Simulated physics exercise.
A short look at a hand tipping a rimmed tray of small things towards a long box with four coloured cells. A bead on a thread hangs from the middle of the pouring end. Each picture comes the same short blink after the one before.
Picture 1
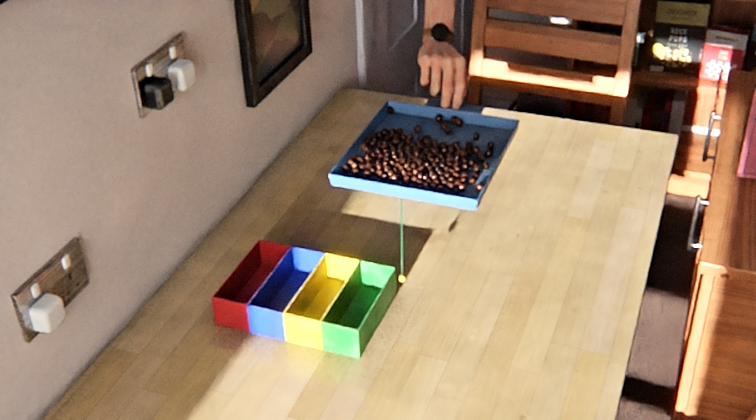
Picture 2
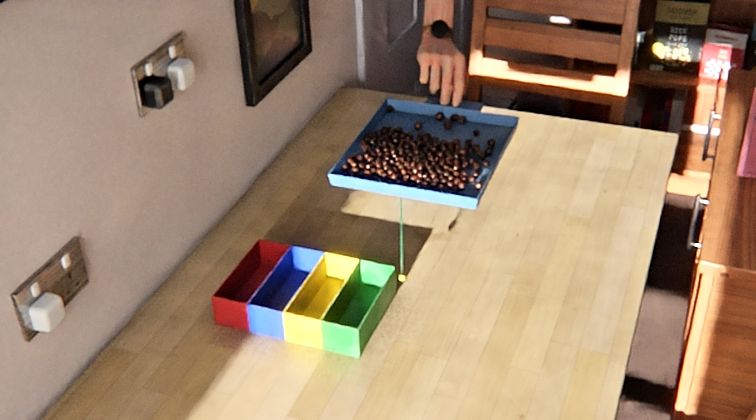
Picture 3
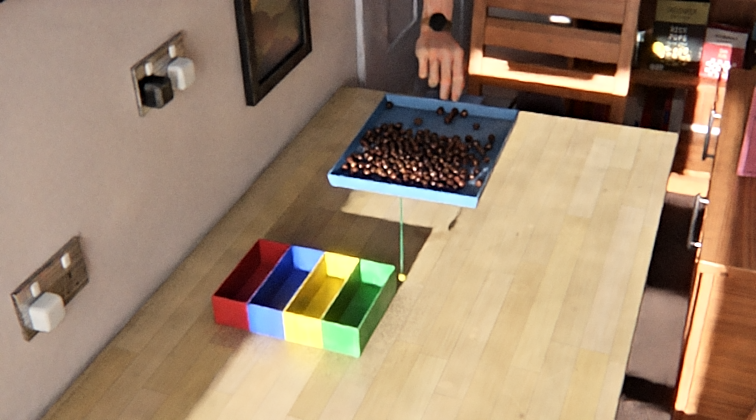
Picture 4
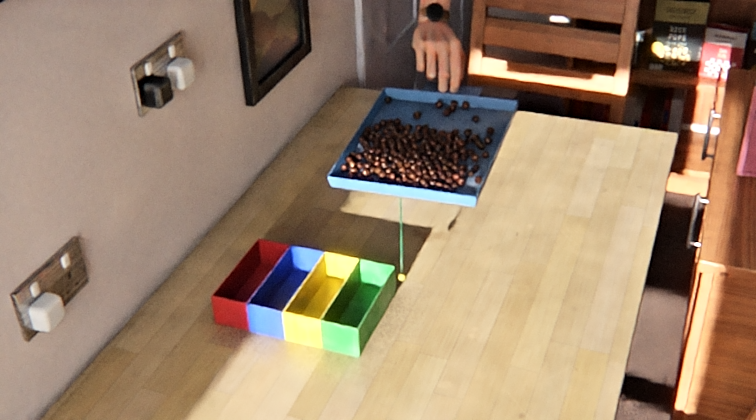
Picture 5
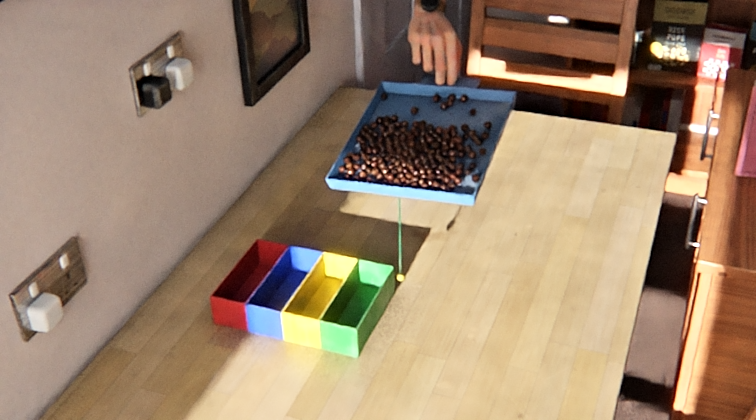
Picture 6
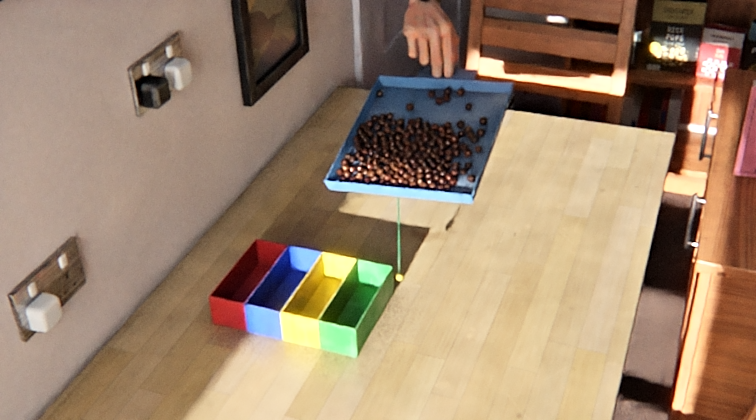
At first, a blue rimmed tray of brown chocolate balls sits level above a wooden table, near a box with red, blue, yellow and green cells. A hand at the far side then gradually raises that end, and the balls begin shifting towards the near edge, above a hanging bead.
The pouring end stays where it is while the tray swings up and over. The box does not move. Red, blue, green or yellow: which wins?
Most goes to the yellow cell.
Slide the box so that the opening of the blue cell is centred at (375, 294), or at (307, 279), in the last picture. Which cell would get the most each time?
At the first place that red cell, at the second the yellow cell.
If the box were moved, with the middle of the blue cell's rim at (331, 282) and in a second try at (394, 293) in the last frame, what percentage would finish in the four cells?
Near 90 % and 40 %.
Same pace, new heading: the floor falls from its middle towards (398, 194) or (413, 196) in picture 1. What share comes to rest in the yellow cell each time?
The first gives 20 %, the second 0 %.
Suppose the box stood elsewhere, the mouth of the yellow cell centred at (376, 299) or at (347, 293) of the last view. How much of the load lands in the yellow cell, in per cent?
First some 20, then 40 per cent.
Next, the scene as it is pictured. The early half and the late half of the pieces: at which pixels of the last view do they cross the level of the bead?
First near (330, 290), later near (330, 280).
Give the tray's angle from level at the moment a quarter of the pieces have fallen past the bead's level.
Roughly 85°.
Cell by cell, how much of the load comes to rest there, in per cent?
About: Red cell 0, blue cell 0, yellow cell 50, green cell 30 per cent.
Just after the last frame, tray tipped steeply; almost all on the tray; just a few falling or outside the box.
A moment on, tray tipped right over; about a tenth on the tray; roughly a third in the yellow cell; roughly a quarter in the green cell; about a tenth in the blue cell; just a few in the red cell; roughly a quarter falling or outside the box.
Further on, tray tipped past a quarter turn; roughly half in the yellow cell; roughly a third in the green cell; about a tenth in the blue cell; just a few in the red cell; about a tenth falling or outside the box.
When it is over, tray tipped past a quarter turn; roughly half in the yellow cell; roughly a third in the green cell; about a tenth in the blue cell; just a few in the red cell; about a tenth outside the box.
